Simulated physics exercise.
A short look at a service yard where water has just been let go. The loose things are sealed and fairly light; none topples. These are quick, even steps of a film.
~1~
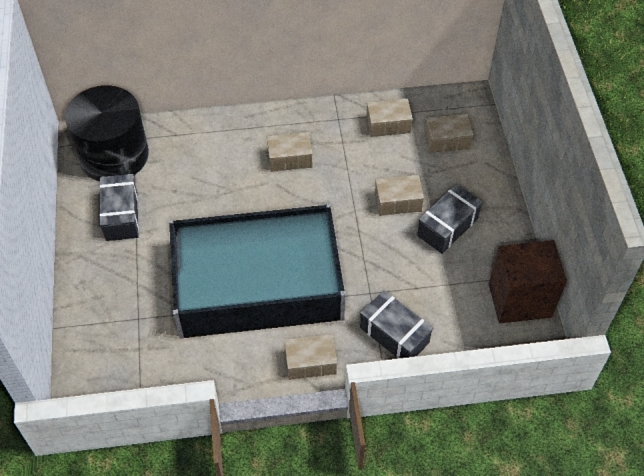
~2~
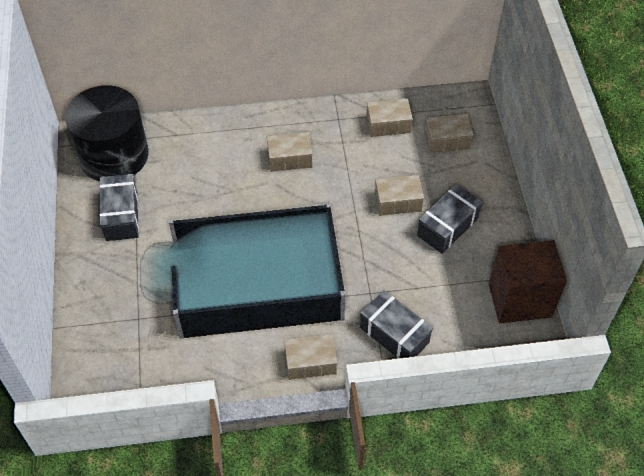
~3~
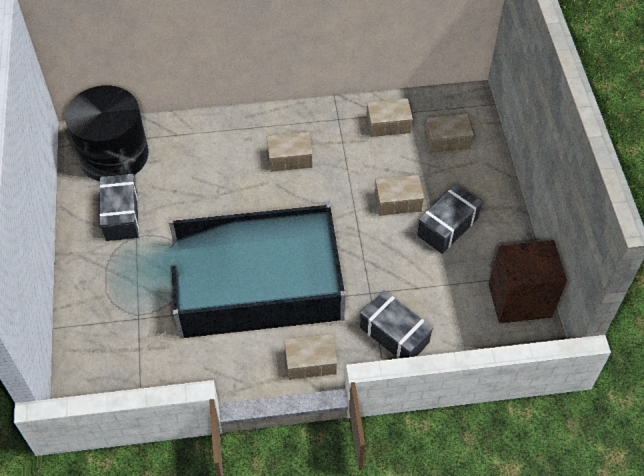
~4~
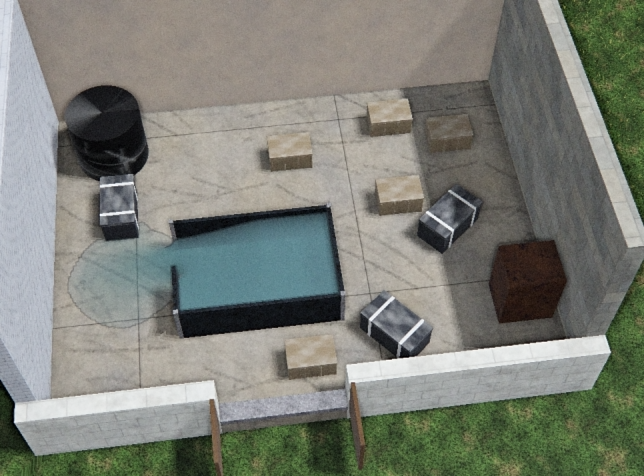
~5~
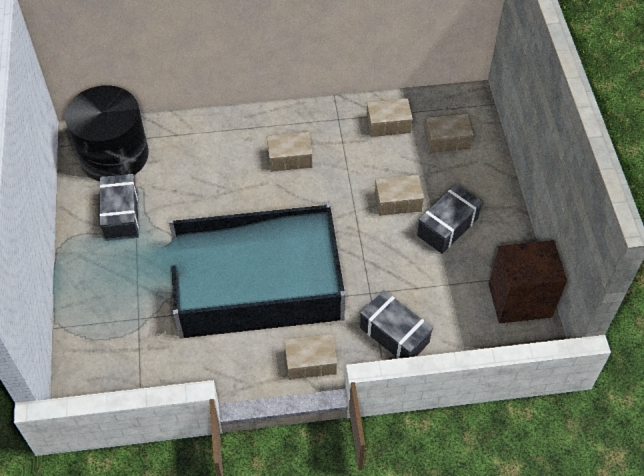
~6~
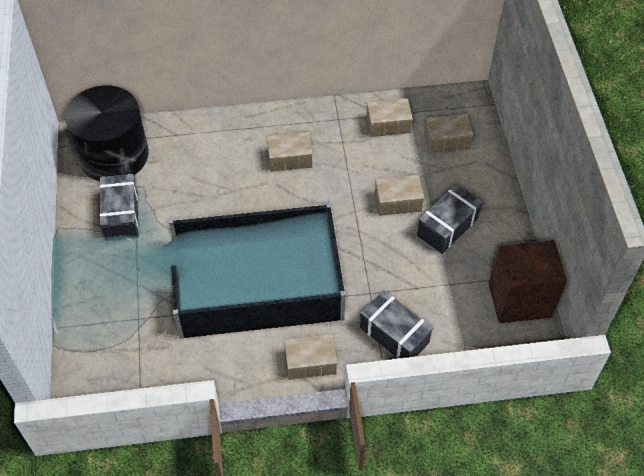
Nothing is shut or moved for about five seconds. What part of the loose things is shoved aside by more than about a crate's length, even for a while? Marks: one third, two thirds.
That comes to under a third.
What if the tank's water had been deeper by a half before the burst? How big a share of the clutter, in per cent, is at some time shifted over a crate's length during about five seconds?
Near 40 in a hundred.
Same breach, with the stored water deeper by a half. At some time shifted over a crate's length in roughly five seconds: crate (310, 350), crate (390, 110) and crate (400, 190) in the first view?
In that order: Swept aside, no, less than that.
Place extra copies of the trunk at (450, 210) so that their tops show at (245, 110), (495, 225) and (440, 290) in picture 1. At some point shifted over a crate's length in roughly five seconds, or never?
One after the other: Under that, less than that, short of that.
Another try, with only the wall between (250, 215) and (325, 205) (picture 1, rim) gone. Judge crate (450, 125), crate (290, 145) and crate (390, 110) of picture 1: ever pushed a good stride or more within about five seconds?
As listed: That far or more, that far or more, moved that far.
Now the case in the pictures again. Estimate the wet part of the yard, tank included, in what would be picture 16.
I make it 30 per cent.
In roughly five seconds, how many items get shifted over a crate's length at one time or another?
0 of them.
A moment on, 0 of 8 are well off their spots; 0 afloat.
Next, 0 of 8 are well off their spots; 0 afloat.
Later, 0 of 8 are well off their spots; 0 afloat.
In the end, 0 of 8 are well off their spots, and 0 have been at some point; 0 afloat.
